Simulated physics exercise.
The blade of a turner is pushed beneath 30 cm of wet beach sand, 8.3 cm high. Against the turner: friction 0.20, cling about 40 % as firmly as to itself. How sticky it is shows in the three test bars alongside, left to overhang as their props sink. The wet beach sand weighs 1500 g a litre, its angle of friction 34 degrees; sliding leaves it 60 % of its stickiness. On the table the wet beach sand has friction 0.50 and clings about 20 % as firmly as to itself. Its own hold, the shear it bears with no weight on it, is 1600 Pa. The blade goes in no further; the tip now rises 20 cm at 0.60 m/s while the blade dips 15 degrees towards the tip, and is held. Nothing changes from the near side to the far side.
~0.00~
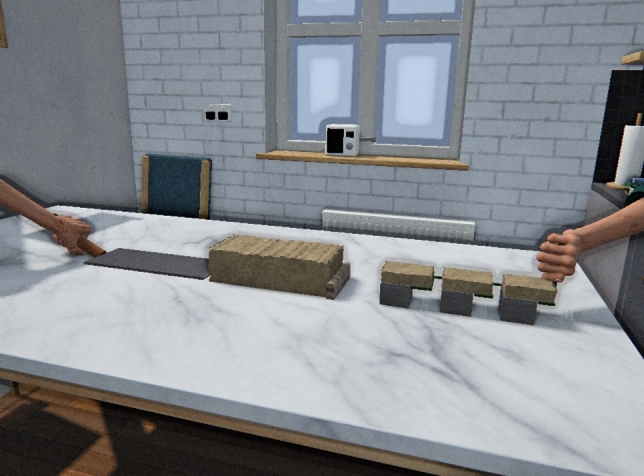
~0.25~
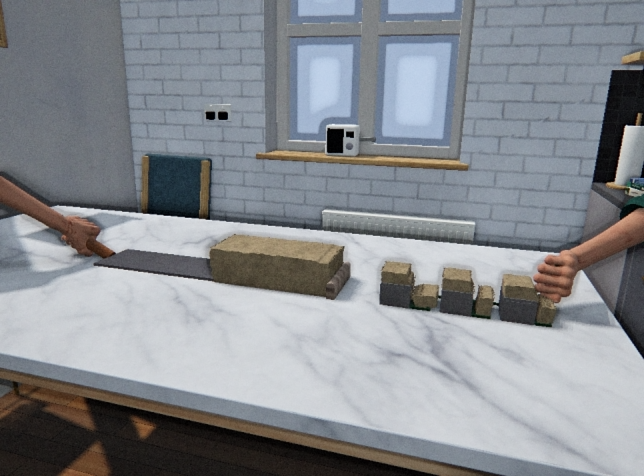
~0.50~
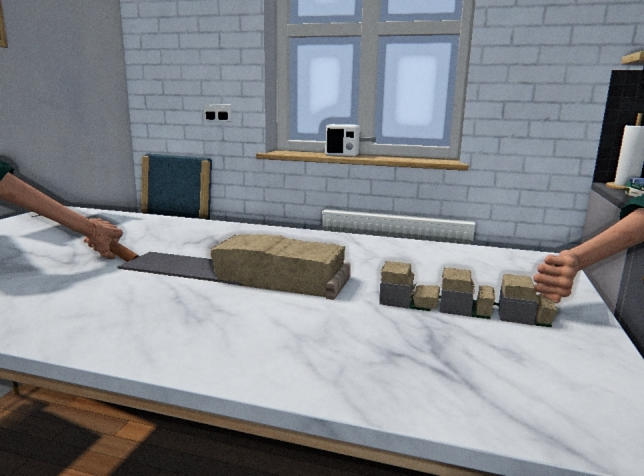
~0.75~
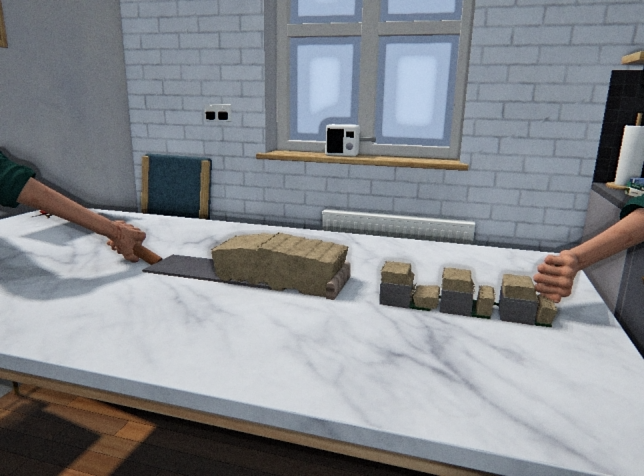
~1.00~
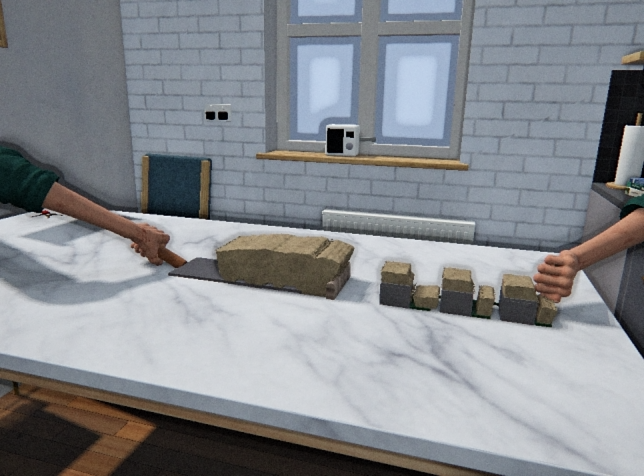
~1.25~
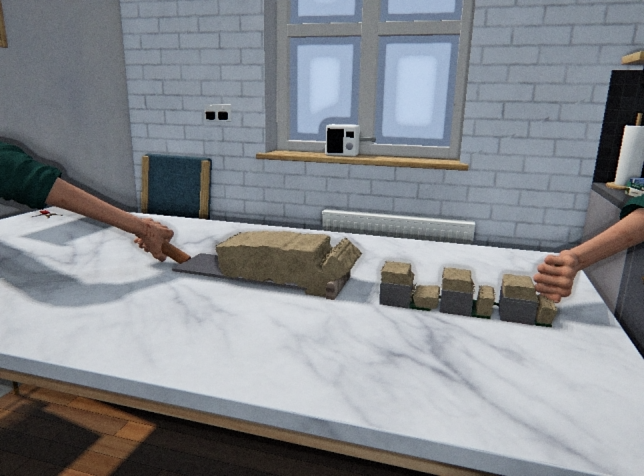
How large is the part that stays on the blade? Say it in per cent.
About 79 %.
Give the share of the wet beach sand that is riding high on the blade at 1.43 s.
About 75 %.
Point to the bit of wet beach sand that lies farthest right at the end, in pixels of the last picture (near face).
At about (402, 297).
By 1.43 s, the tip is 11 cm up.
By 1.63 s, the tip is 20 cm up and 79 % is riding high on the blade.
By 1.84 s, the tip is 20 cm up and 79 % is riding high on the blade.
By 2.05 s, the tip is 20 cm up and 79 % is riding high on the blade.
By 2.20 s, at the end, the tip is 20 cm up and 79 % is riding high on the blade.
